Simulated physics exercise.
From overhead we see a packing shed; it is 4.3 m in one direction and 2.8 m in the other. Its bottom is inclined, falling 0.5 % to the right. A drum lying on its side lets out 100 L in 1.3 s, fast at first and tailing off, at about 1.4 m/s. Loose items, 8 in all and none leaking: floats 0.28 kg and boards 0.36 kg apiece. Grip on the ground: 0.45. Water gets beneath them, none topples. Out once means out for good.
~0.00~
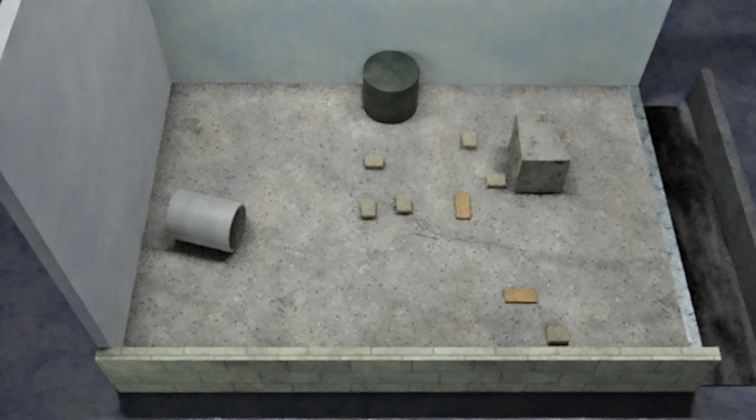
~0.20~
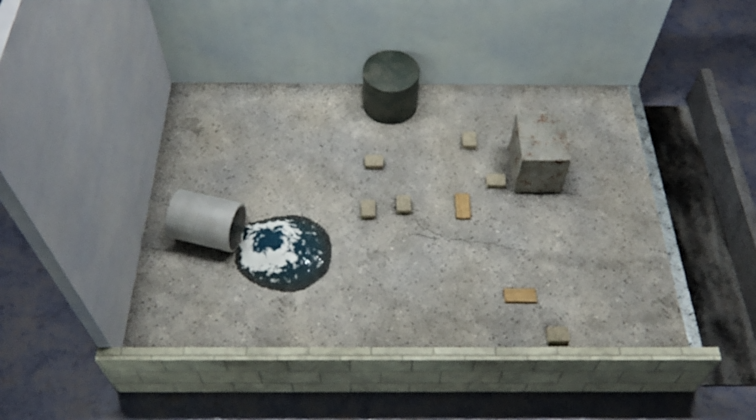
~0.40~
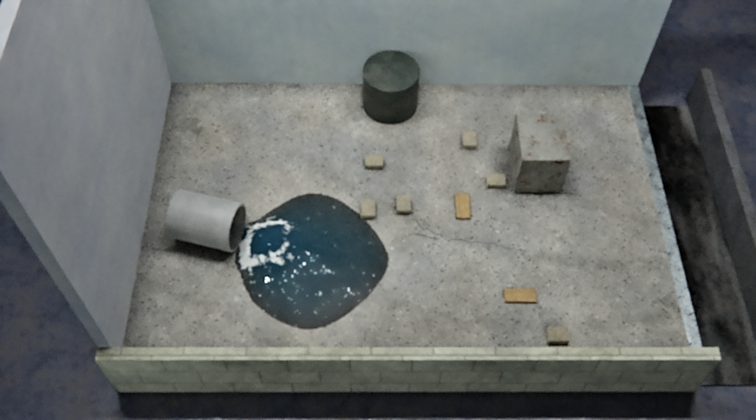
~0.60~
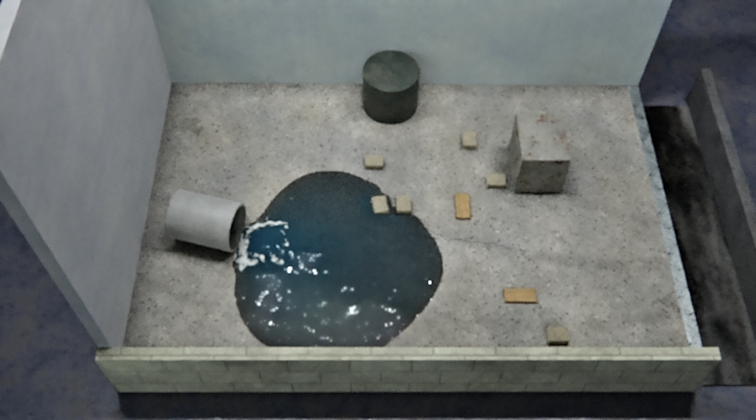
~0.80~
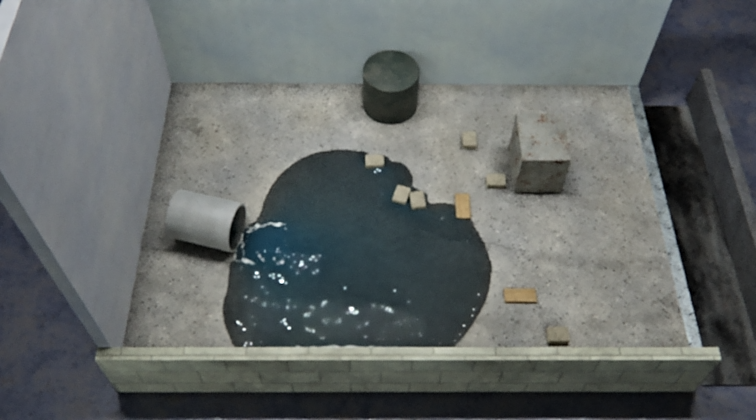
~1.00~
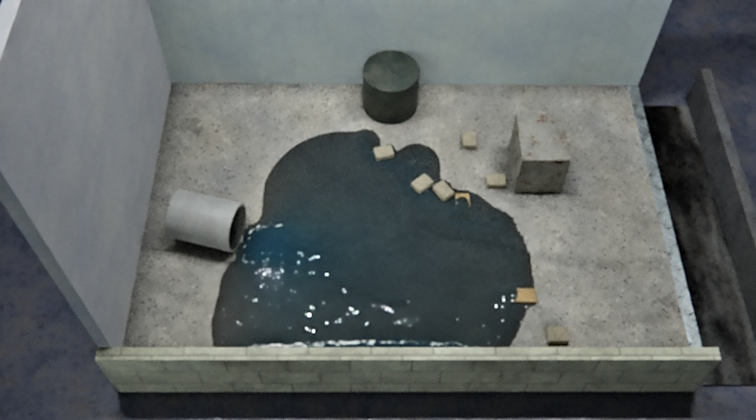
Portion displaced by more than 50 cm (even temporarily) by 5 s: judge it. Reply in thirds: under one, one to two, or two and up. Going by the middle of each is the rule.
Two and up, in thirds.
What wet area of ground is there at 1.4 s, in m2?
I'd put it close to 5.5 m2.
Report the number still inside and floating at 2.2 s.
I'd say 6 of them.
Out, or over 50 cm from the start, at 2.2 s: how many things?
At that moment it comes to 7.
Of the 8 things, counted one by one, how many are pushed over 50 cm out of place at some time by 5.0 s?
Tally: 7.
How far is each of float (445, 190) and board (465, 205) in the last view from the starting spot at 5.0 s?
In order: 200 cm, then washed out.
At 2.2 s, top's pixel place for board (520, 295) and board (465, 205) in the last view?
They should sit about (604, 293) and (584, 220) in the last view.
After 1.4 s 3 of 8 are over 50 cm from their spots; 3 afloat.
After 2.2 s 7 of 8 are over 50 cm from their spots; 6 afloat.
After 3.5 s 7 of 8 are over 50 cm from their spots; 2 afloat.
After 5.0 s 7 of 8 are over 50 cm from their spots, and 7 have been at some point; 0 afloat.
